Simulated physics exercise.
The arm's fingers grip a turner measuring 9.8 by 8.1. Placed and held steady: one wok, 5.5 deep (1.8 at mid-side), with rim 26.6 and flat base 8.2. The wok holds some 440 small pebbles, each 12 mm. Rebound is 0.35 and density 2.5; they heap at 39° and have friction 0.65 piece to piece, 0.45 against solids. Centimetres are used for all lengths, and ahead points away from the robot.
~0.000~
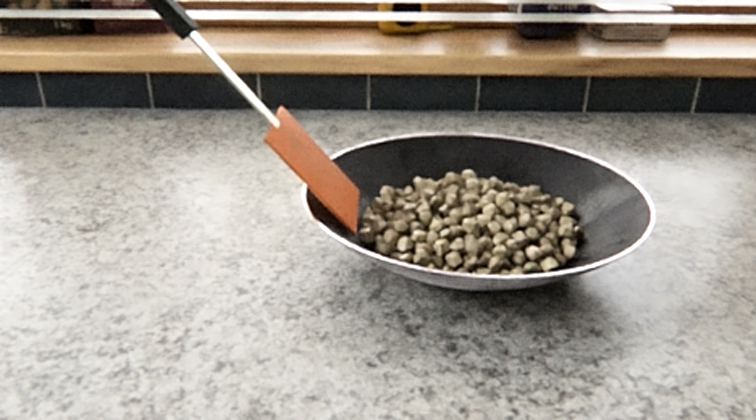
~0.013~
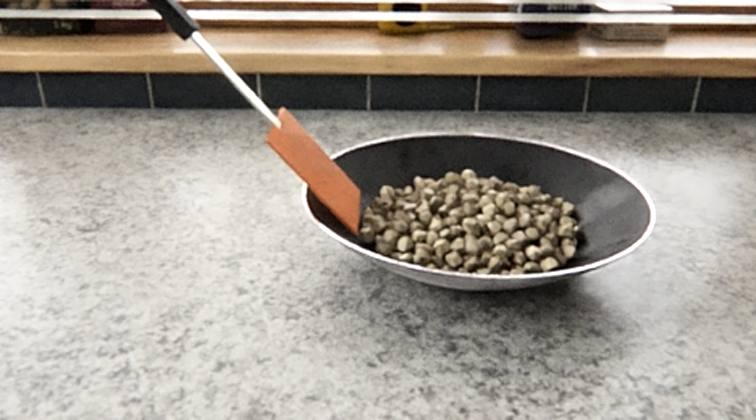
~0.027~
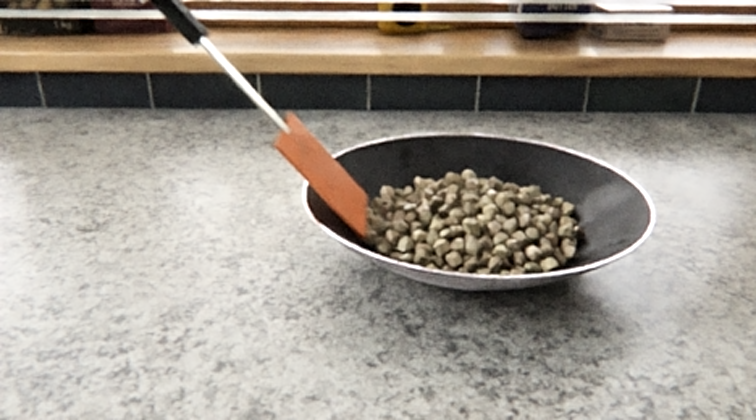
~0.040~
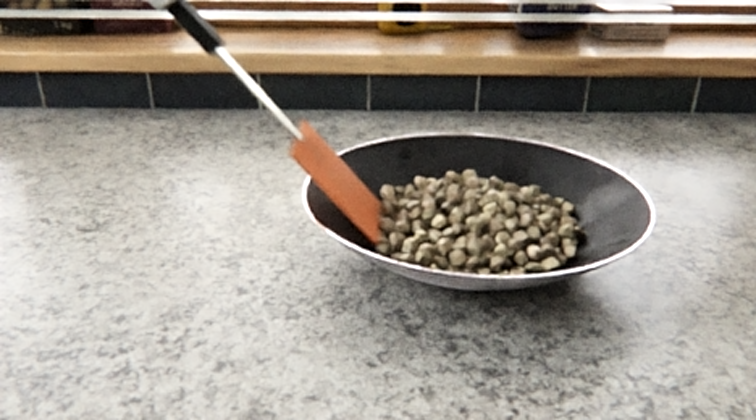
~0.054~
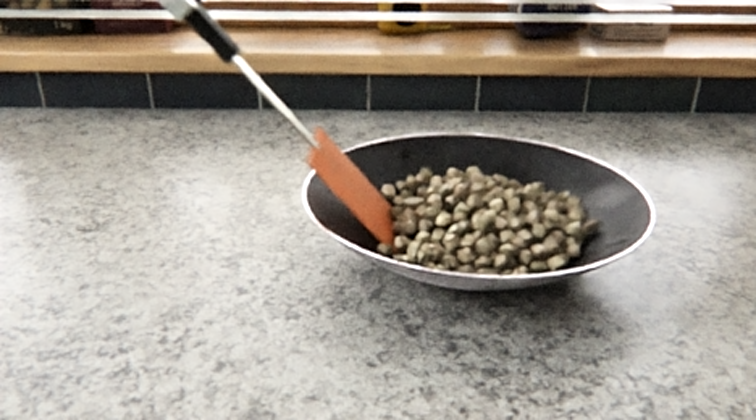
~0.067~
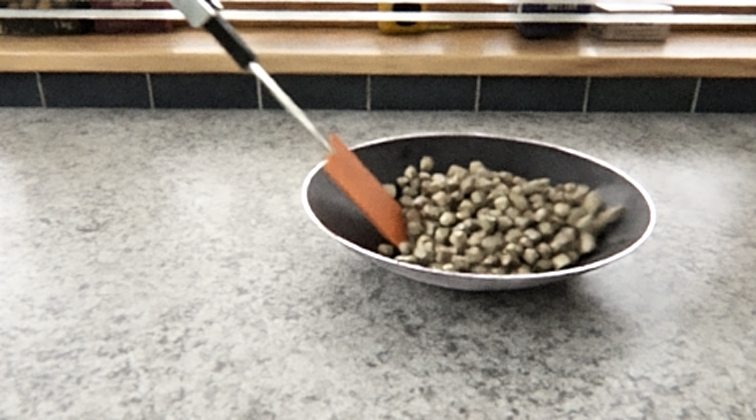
On a speckled grey kitchen counter, an orange turner pushing a heap of small pebbles rightward inside a dark, steady wok.
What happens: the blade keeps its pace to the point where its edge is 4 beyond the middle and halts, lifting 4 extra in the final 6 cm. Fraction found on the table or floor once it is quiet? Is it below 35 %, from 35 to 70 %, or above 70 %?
Below 35 %.
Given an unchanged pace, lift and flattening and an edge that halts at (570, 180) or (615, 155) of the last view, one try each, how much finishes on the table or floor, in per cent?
The two tries give near 40 and near 55 in a hundred.
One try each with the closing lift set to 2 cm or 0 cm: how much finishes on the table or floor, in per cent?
Near 10 and 15 percent respectively.
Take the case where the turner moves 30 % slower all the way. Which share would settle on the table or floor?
Estimated result: Some 0 %.
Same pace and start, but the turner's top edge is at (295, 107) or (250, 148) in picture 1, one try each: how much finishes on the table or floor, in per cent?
About 15% and 15%.
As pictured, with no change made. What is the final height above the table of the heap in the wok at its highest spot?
It reaches about 8.0 cm.
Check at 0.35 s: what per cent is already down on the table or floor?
I'd put it at around 10 per cent.
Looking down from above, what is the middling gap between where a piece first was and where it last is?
About 6 centimetres.
By 0.10 s, sloping 50°, highest piece 8 above the table; 436 in the wok, 2 on the blade or in flight.
By 0.13 s, sloping 50°, highest piece 10 above the table; 427 in the wok, 11 on the blade or in flight.
By 0.35 s, sloping 50°, highest piece 9 above the table; 387 in the wok, 39 on the table or floor, 12 on the blade or in flight.
By 1.40 s, sloping 50°, highest piece 8 above the table; 386 in the wok, 52 on the table or floor.
Final count, 386 in the wok, 52 on the table or floor. That is 12 % on the table or floor.
